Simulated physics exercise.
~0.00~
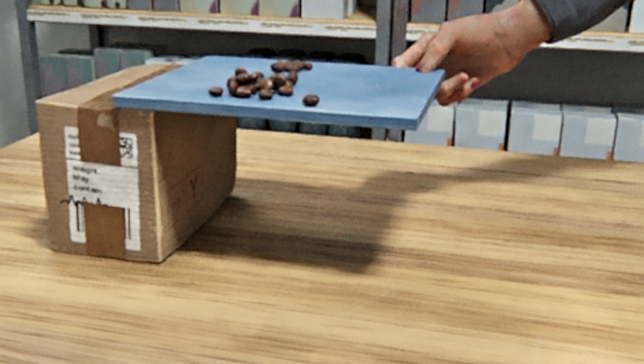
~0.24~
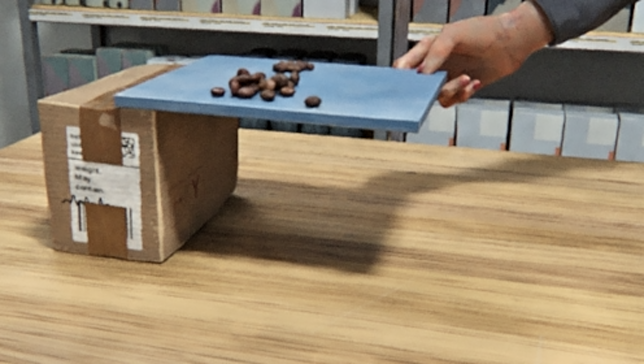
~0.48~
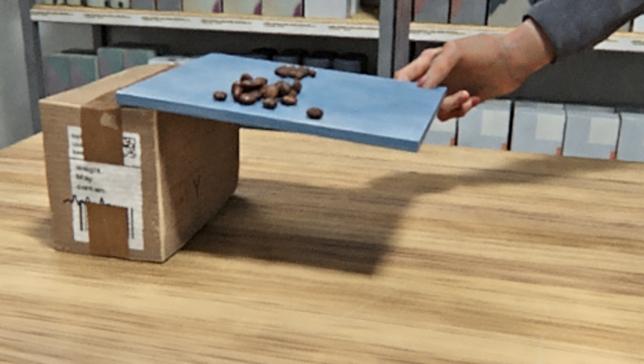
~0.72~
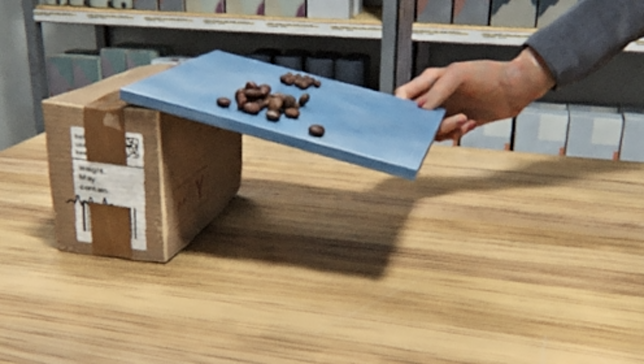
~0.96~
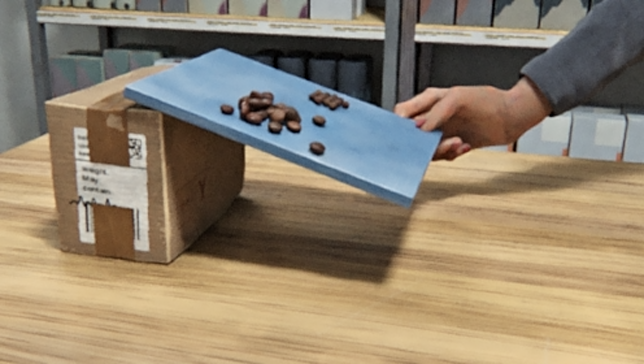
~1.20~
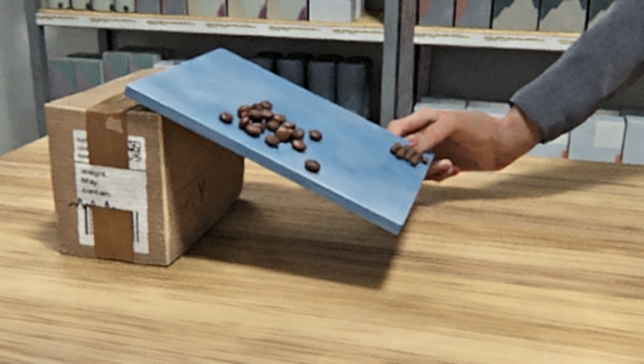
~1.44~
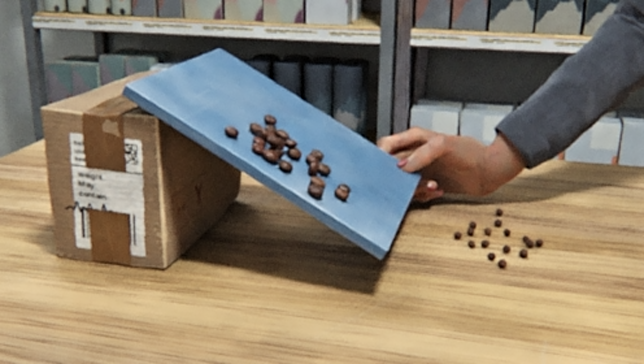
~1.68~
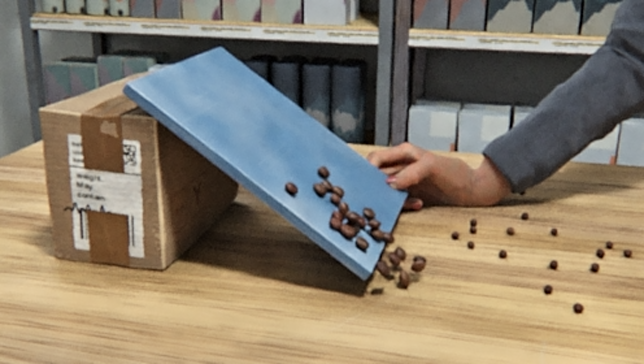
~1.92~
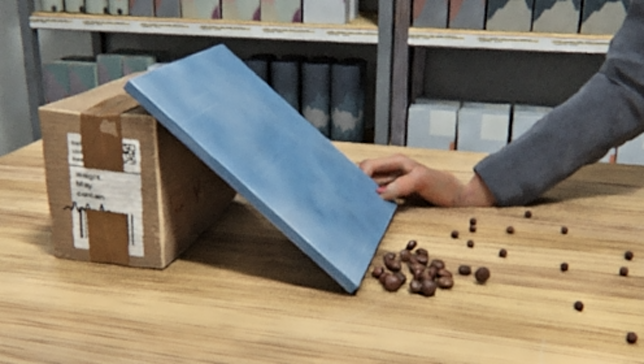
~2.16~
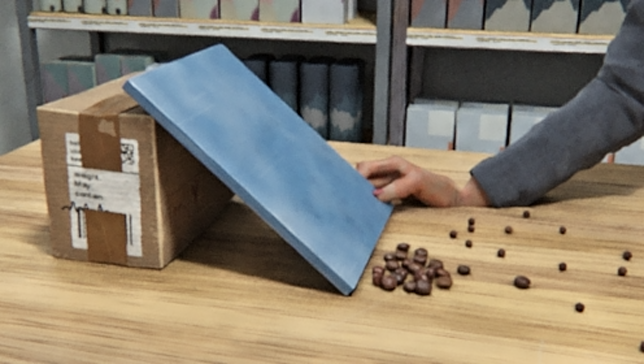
Brown beans slide off a blue board onto the table as a hand lowers one end.
